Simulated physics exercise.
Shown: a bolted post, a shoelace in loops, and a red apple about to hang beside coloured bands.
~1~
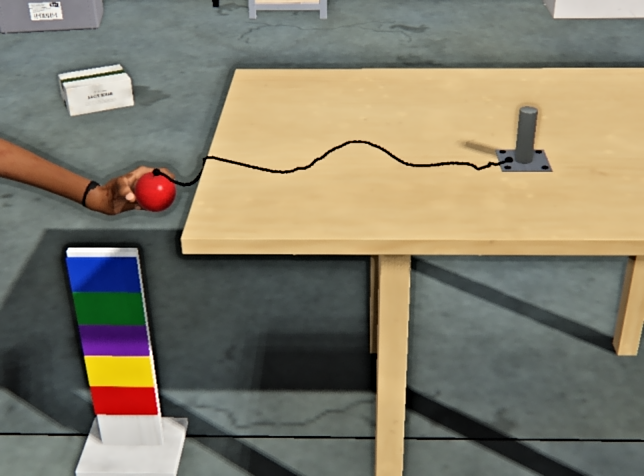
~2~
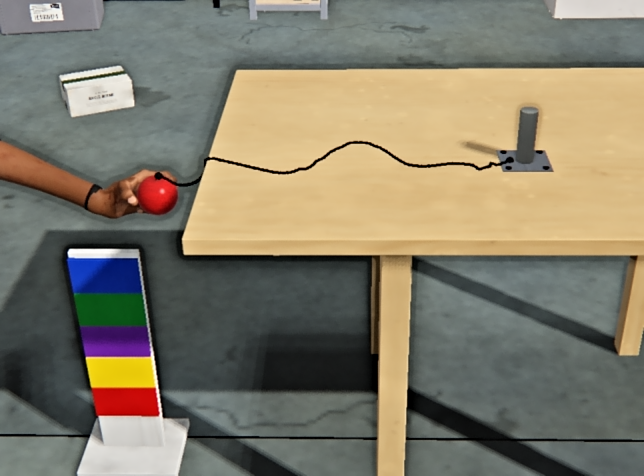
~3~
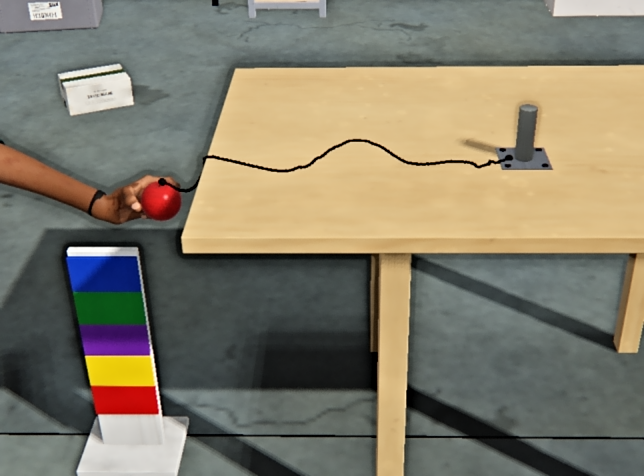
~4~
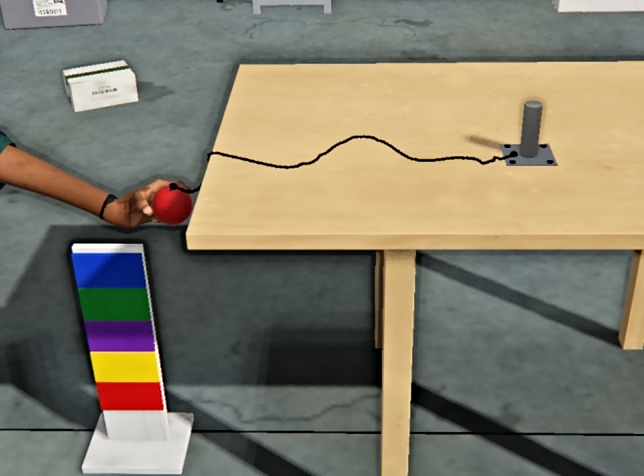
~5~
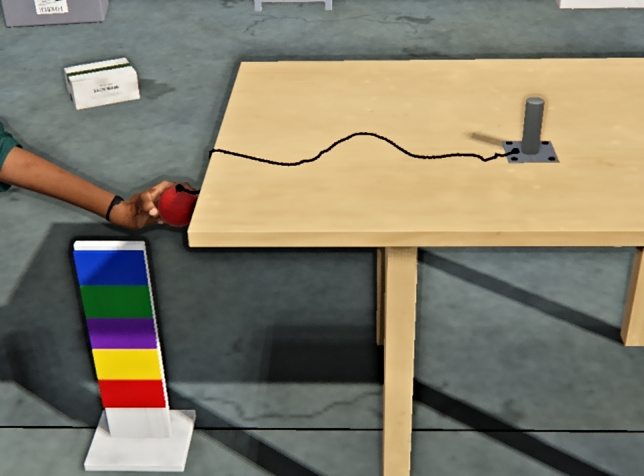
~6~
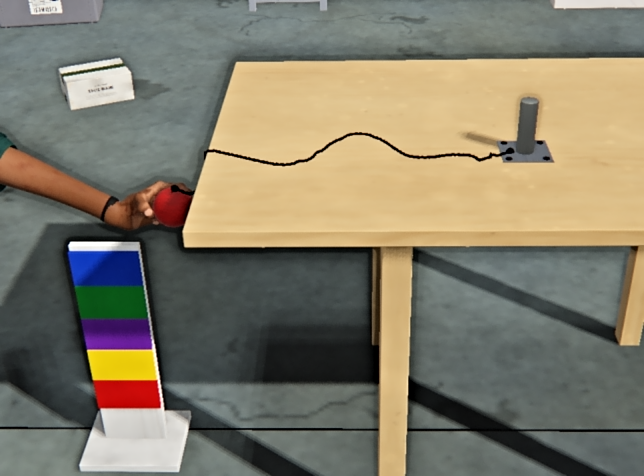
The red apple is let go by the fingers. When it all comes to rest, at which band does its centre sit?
At green.
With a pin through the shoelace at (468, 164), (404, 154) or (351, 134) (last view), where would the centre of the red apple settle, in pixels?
Going try by try, I'd put it close to (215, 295), then (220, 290), and finally (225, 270).
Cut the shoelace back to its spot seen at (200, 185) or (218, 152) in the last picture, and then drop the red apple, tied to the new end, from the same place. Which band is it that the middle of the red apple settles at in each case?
Results, first to last: Blue; none, it hangs higher.
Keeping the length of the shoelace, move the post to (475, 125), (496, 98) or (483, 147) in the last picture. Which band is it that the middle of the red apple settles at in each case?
The first case gives purple, the second green and the third purple.
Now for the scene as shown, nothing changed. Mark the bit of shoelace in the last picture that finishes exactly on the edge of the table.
It lies at about (287, 165).
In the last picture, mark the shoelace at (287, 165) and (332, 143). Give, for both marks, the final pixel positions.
They go to (209, 155) and to (277, 151).
Soon after, apple near (194, 295); level with green.
After that, apple near (250, 300); level with green.
And then, apple near (226, 305); level with green.
In the end, apple near (212, 307); level with green. The shoelace holds its middle at green.
